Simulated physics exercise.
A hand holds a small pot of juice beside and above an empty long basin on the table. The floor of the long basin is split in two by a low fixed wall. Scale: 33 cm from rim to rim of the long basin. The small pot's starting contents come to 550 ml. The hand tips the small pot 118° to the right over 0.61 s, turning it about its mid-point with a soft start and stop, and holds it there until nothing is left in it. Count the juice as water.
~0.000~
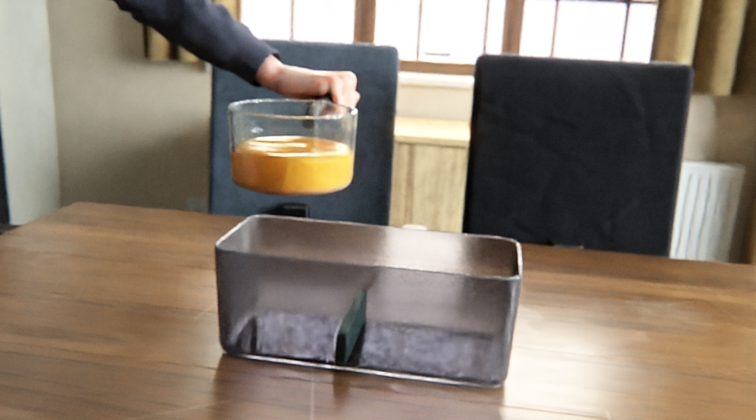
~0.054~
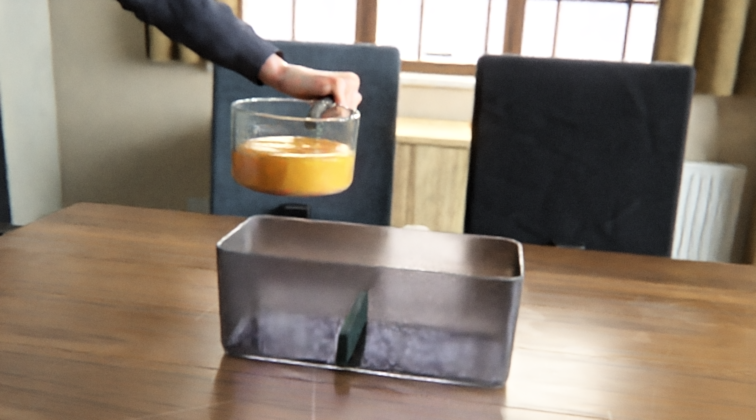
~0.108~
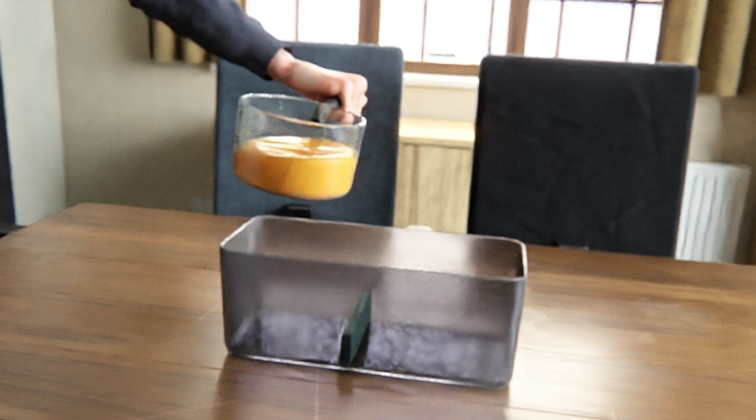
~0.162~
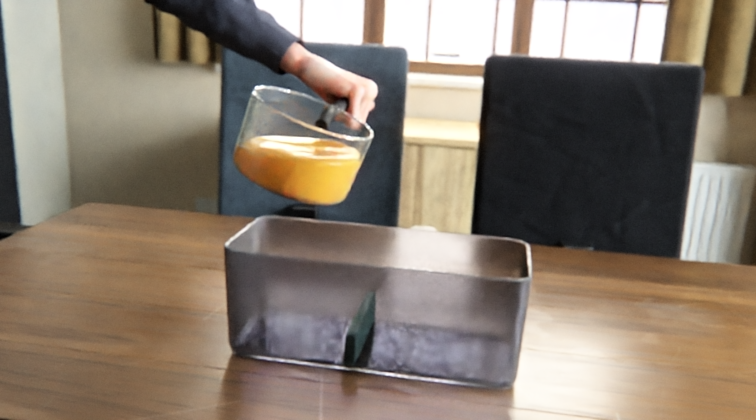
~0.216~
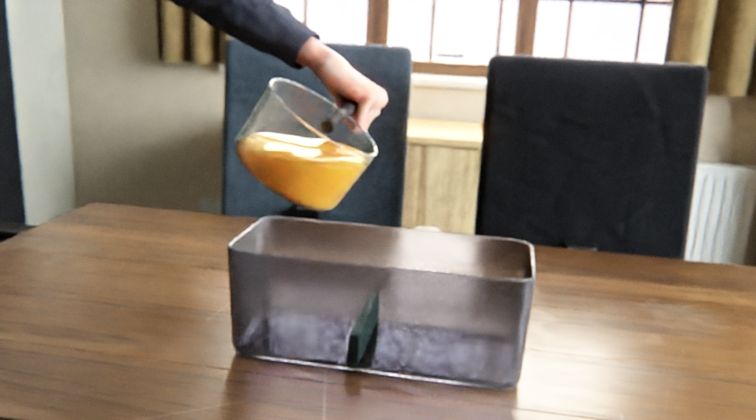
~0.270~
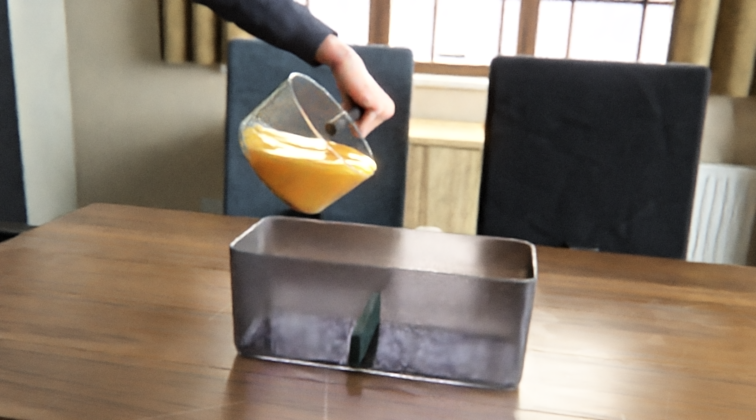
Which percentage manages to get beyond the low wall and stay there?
Beyond the low wall, roughly 65 per cent stays.
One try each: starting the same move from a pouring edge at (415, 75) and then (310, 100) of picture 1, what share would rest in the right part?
The first try gives around 85 percent, the second around 15 percent.
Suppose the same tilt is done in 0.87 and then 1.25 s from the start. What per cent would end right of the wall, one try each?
Respectively about 75 and 85 percent.
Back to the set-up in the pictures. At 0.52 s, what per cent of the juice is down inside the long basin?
I'd put it near 54 percent.
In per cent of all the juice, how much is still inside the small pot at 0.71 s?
Remaining share: Approx. 3 %.
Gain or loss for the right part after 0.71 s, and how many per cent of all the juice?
The right part gains close to 1 per cent.
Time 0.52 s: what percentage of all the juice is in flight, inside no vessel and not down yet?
24 per cent.
After 0.52 s the tilt is 112° and 22 per cent is still to pour, 9 is left of the wall and 46 right of it.
After 0.71 s the tilt is 118° and 3 per cent is still to pour, 29 is left of the wall and 64 right of it.
After 0.90 s the tilt is 118° and 0 per cent is still to pour, 34 is left of the wall and 65 right of it.
After 1.11 s the tilt is 118° and 0 per cent is still to pour, 34 is left of the wall and 65 right of it.
In the end 34 per cent lies left of the wall, 65 right of it and 1 outside.
